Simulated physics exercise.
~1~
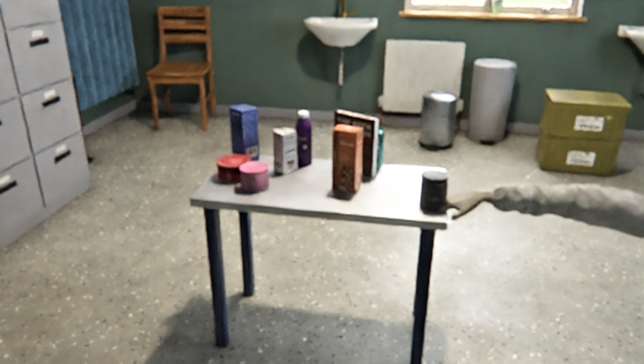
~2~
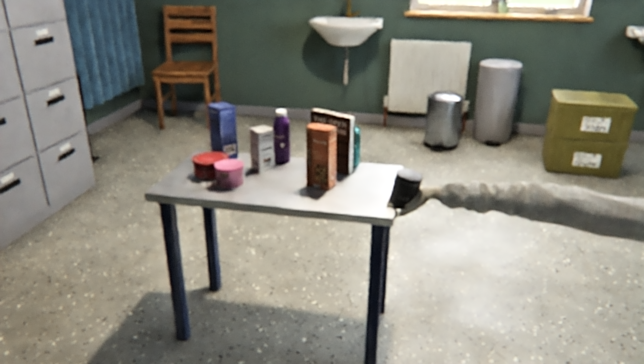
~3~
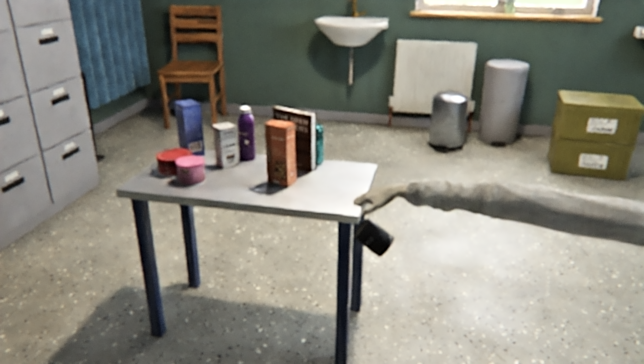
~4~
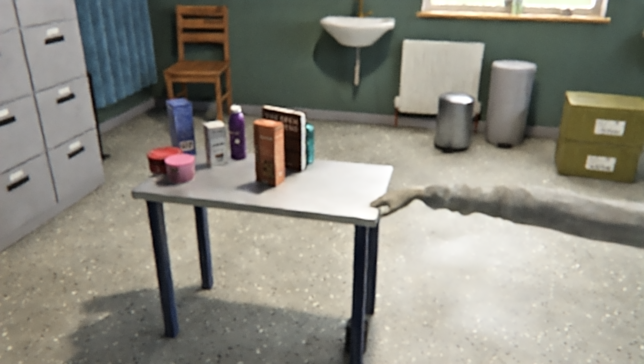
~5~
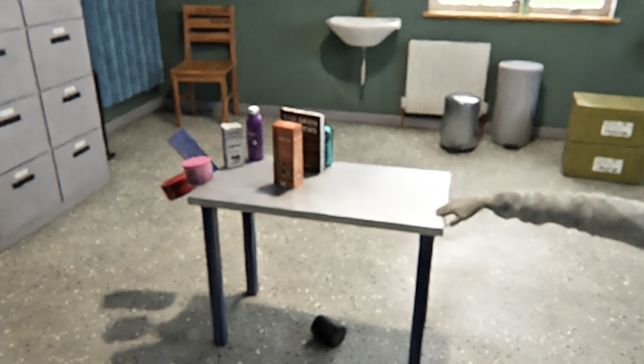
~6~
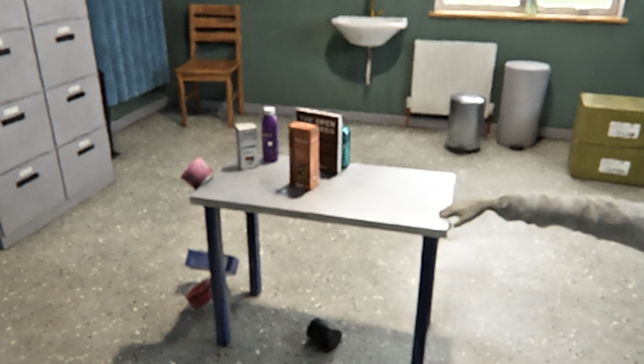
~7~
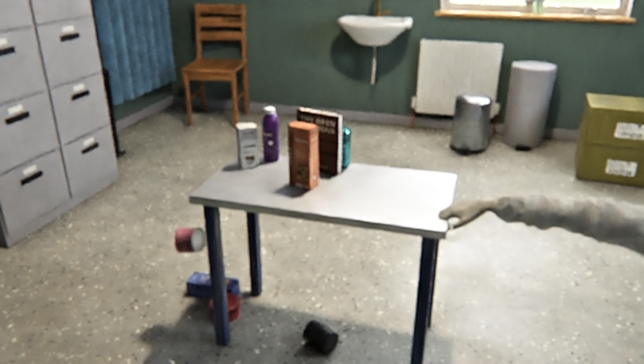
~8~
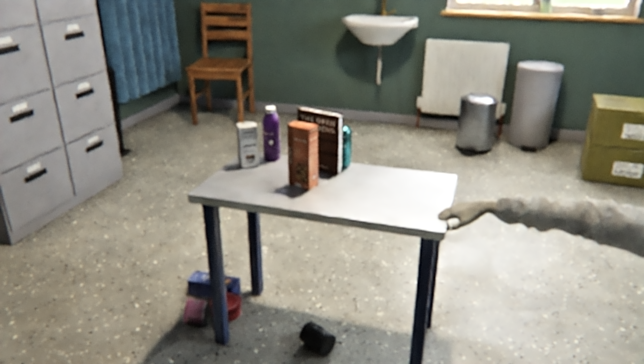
A hand gripping the edge of a small table jerked it left and then back right, sending a black jar off one end and a blue carton and two tubs off the other, while the remaining bottles, boxes and book stayed standing.
